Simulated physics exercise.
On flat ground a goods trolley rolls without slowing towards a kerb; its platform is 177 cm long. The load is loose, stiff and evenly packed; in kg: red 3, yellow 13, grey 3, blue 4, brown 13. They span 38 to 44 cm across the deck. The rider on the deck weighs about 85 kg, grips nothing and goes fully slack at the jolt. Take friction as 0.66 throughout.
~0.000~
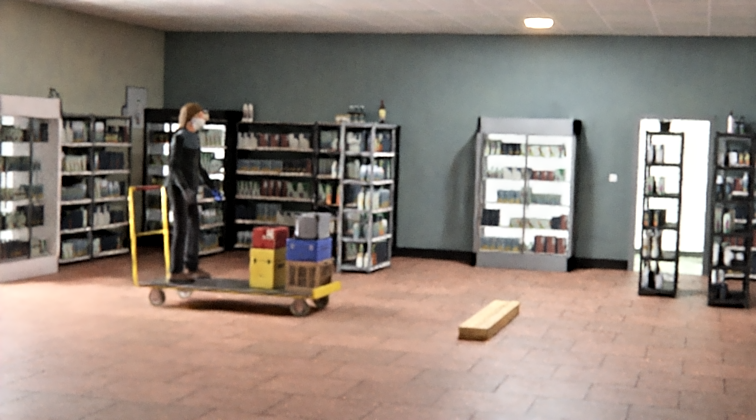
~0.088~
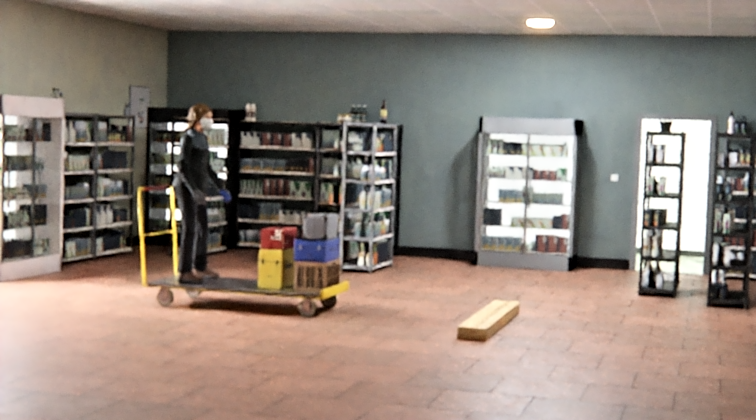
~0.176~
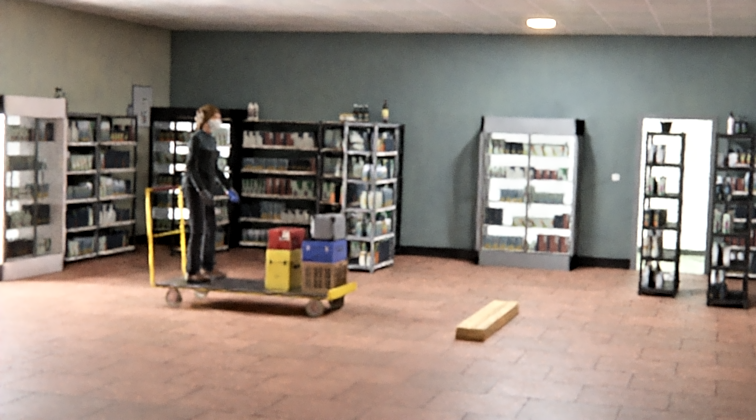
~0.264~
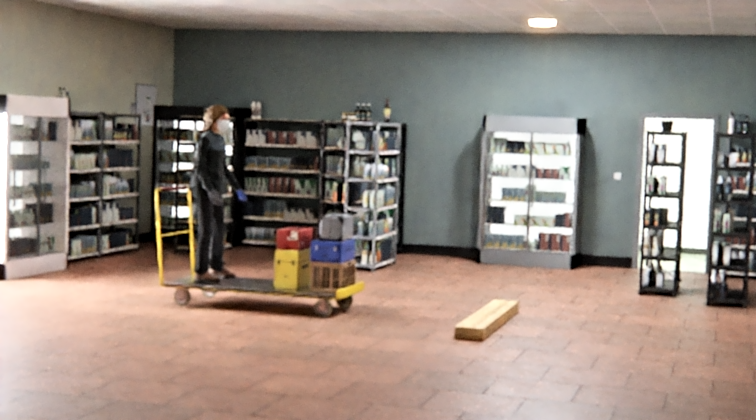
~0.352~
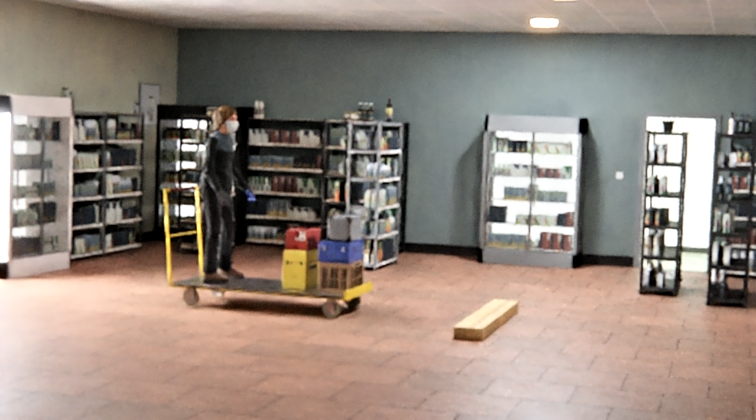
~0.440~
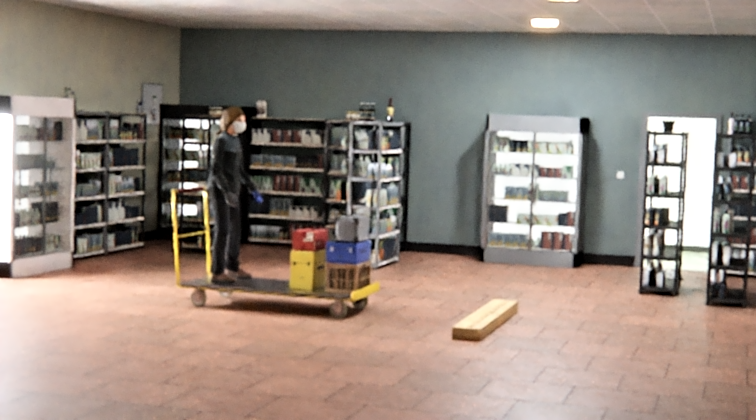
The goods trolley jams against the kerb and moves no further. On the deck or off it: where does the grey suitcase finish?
The grey suitcase remains on the deck.
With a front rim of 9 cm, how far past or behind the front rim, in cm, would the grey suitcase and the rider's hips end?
In that case grey 10 behind, hips 130 behind.
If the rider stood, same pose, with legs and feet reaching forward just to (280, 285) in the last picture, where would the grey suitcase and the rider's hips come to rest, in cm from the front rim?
In that case grey 70 past, hips 100 behind.
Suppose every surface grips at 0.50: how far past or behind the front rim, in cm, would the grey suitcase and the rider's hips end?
In that case grey 10 behind, hips 130 behind.
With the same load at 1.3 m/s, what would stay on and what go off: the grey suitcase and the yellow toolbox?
In that case grey off, yellow on.
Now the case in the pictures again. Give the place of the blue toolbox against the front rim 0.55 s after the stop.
Some 15 cm behind it.
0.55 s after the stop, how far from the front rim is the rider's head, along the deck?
Some 70 cm behind it.
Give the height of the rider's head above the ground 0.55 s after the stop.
Roughly 90 cm above it.
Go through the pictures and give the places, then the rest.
The first picture shows grey suitcase (313, 226), brown crate (310, 274), rim corner (314, 295); 153 cm still to roll.
The second picture shows grey suitcase (321, 226), brown crate (318, 275), rim corner (322, 295); 145 cm still to roll.
The third picture shows grey suitcase (329, 227), brown crate (325, 275), rim corner (329, 296); 138 cm still to roll.
The fourth picture shows grey suitcase (337, 227), brown crate (333, 275), rim corner (337, 296); 130 cm still to roll.
The fifth picture shows grey suitcase (345, 228), brown crate (341, 275), rim corner (346, 297); 122 cm still to roll.
The sixth picture shows grey suitcase (352, 229), brown crate (349, 276), rim corner (353, 297); 115 cm still to roll. Speed about 0.9 m/s.
After 1.75 s the deck stops.
After 2.00 s the grey suitcase is 11 cm behind the rim, tilted 0°, near (475, 236) in the last picture's view.
After 2.30 s the grey suitcase is 13 cm behind the rim, tilted 0°, near (473, 236) in the last picture's view.
After 2.75 s the grey suitcase is 12 cm behind the rim, tilted 0°, near (474, 237) in the last picture's view.
At rest, 3.7 s, nothing is past the rim; behind it, red parcel, yellow toolbox, grey suitcase, blue toolbox, brown crate and the rider's hips.
